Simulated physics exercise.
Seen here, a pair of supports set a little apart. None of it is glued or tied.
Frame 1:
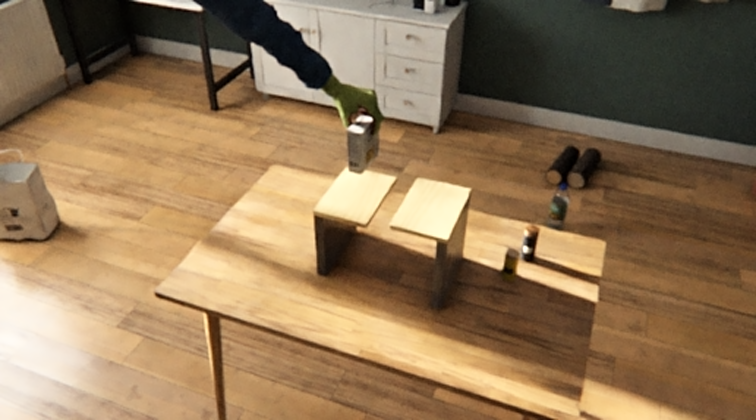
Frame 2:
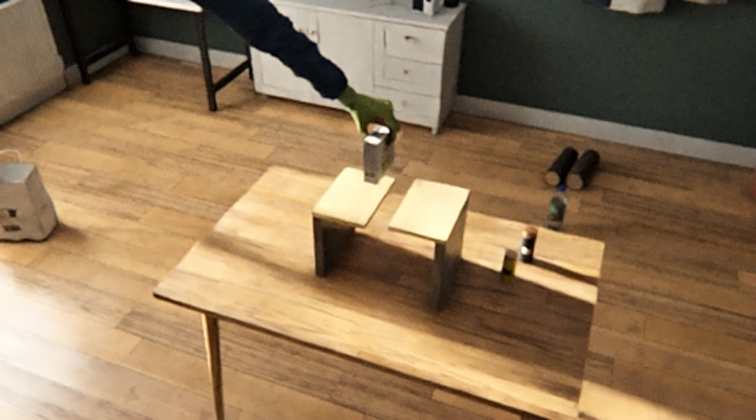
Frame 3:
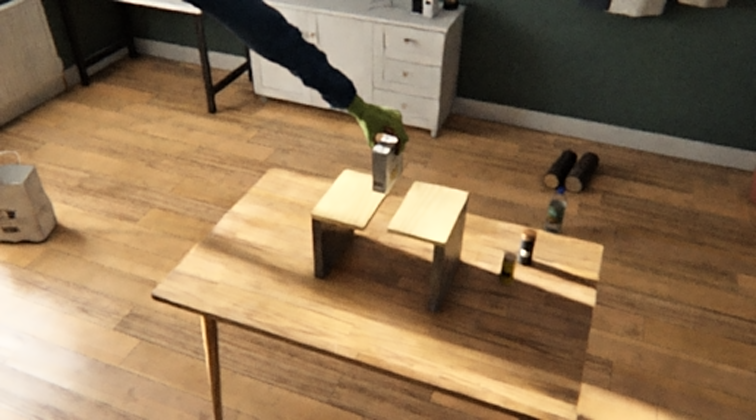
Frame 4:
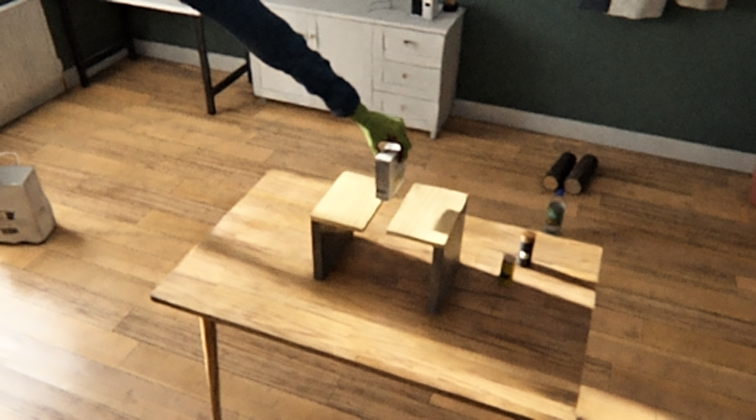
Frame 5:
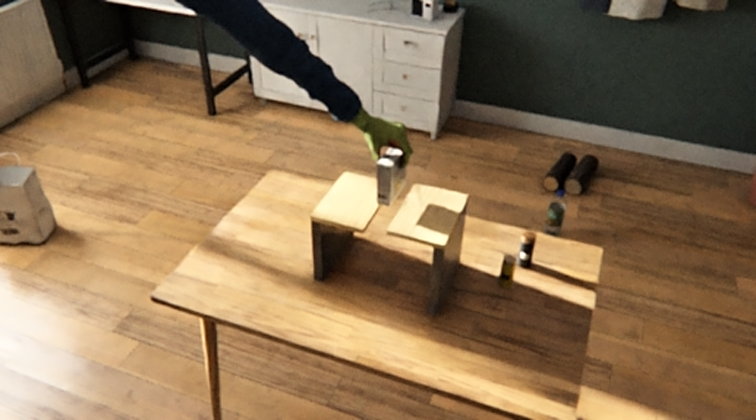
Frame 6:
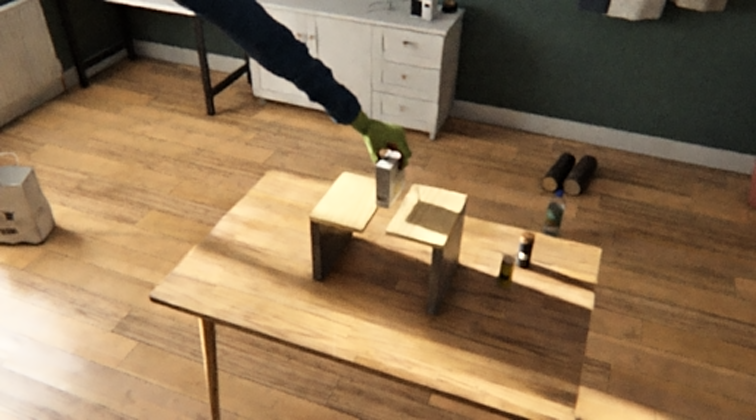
In a room with a wooden floor, a green-gloved hand holds a small pale packet above a wooden table where two supports stand slightly apart. The arm moves the packet a short way right and down toward the space between them, then holds it still over the gap.
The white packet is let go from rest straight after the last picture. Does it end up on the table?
Oh, it lands on the table below.
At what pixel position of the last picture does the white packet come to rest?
Pretty much around (388, 255), I'd say.
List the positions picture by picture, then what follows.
In the first frame, on its way; white packet (364, 143); yellow shaker (511, 264).
In the second frame, on its way; white packet (379, 153); yellow shaker (509, 266).
In the third frame, on its way; white packet (387, 162); yellow shaker (508, 268).
In the fourth frame, on its way; white packet (391, 170); yellow shaker (507, 270).
In the fifth frame, on its way; white packet (392, 175); yellow shaker (508, 271).
In the sixth frame, held still over the gap; white packet (391, 177); yellow shaker (506, 271).
Then, 0.30 s after the last picture, white packet slid well along near (389, 233).
Then, 0.40 s after the last picture, white packet slid well along near (388, 246).
Then, 0.50 s after the last picture, as before.
At rest, moved from the start, white packet; the other 2 in place. Seen from the same camera at the end, white packet near (388, 255). The packet reaches the table.
